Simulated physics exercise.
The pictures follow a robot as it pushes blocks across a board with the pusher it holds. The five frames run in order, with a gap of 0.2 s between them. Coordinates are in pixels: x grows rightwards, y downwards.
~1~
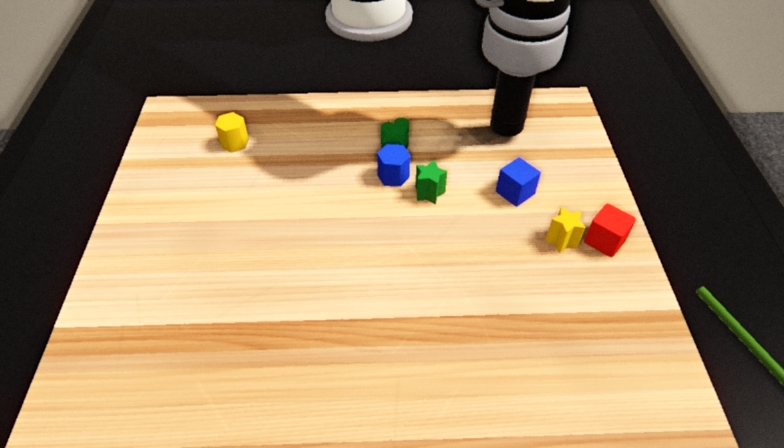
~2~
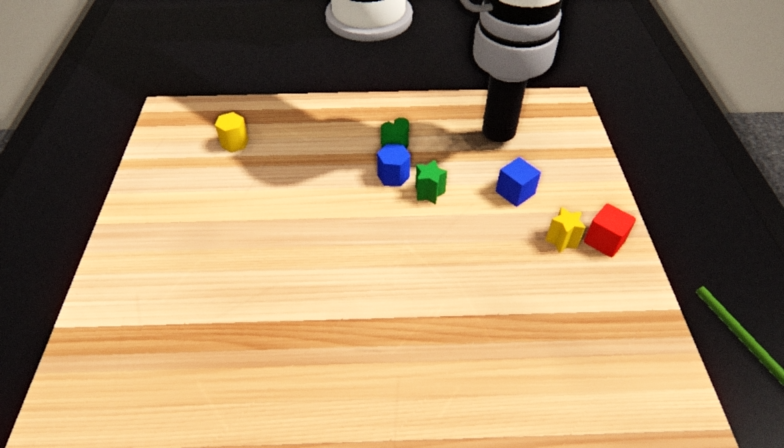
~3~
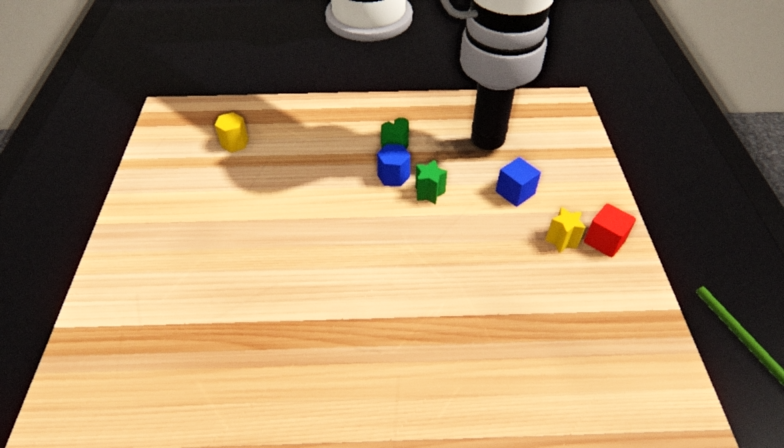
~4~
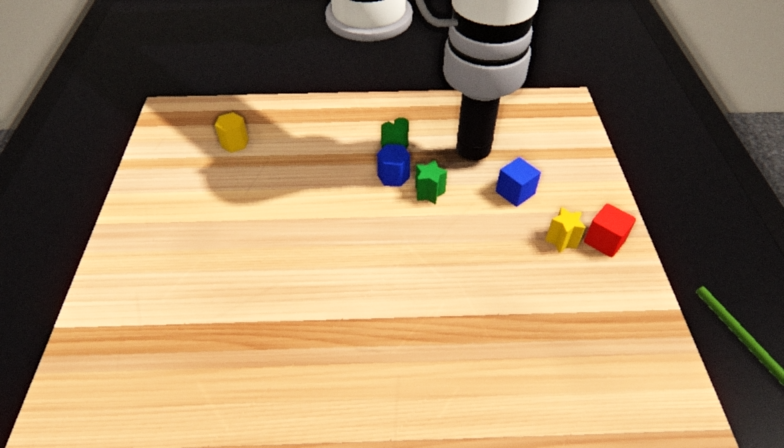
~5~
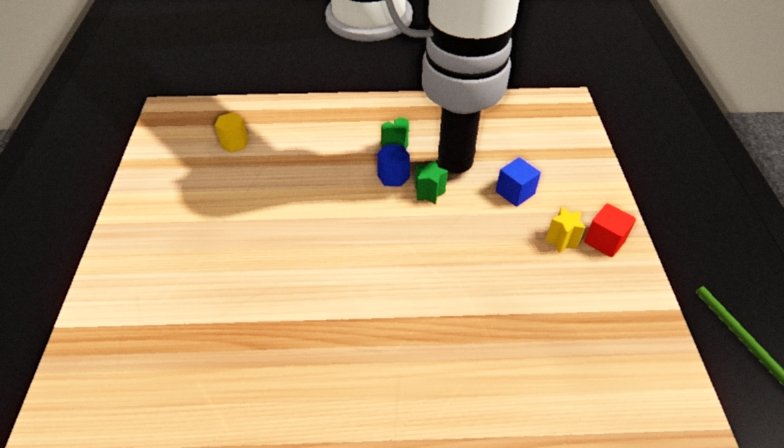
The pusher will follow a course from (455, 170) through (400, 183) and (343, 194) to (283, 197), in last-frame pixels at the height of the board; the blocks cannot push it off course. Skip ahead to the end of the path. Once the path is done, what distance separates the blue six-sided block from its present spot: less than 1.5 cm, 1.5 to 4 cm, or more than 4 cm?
Past 4 cm.
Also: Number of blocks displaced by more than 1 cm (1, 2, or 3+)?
When the path ends, I think you'll find two blocks out of place by more than 1 cm.
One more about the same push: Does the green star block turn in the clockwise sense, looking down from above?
No, that is not how it ends up.
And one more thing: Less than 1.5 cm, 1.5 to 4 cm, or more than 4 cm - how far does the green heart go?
Distance: Less than 1.5 cm.
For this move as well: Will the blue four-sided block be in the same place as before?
Yes, it checks out.
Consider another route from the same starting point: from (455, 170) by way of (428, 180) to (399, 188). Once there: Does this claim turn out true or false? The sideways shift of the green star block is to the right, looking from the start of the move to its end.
That claim is false.
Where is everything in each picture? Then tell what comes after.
Pusher tip at (507, 127); block tops, blue six-sided block at (394, 154); green heart at (396, 125); green star block at (431, 171); blue four-sided block at (521, 170), in the first frame.
Pusher at (499, 132); blocks unchanged, in the second frame.
Pusher at (488, 140); blocks unchanged, in the third frame.
Pusher at (473, 150); blocks unchanged, in the fourth frame.
Pusher at (455, 162); blue six-sided block at (394, 154); green heart at (396, 125); green star block at (431, 171); blue four-sided block at (521, 170), in the fifth frame.
On the path given first. One third of the way, pusher at (400, 176); blue six-sided block at (369, 154), turned 40° clockwise; green star block at (418, 180), turned 80° anticlockwise.
Two thirds of the way, pusher at (342, 187); blue six-sided block at (341, 148), turned 100° clockwise; green star block at (418, 180), turned 80° anticlockwise.
At the end, pusher at (281, 190); blue six-sided block at (341, 148), turned 100° clockwise; green heart in place; green star block at (418, 180), turned 80° anticlockwise; blue four-sided block in place.
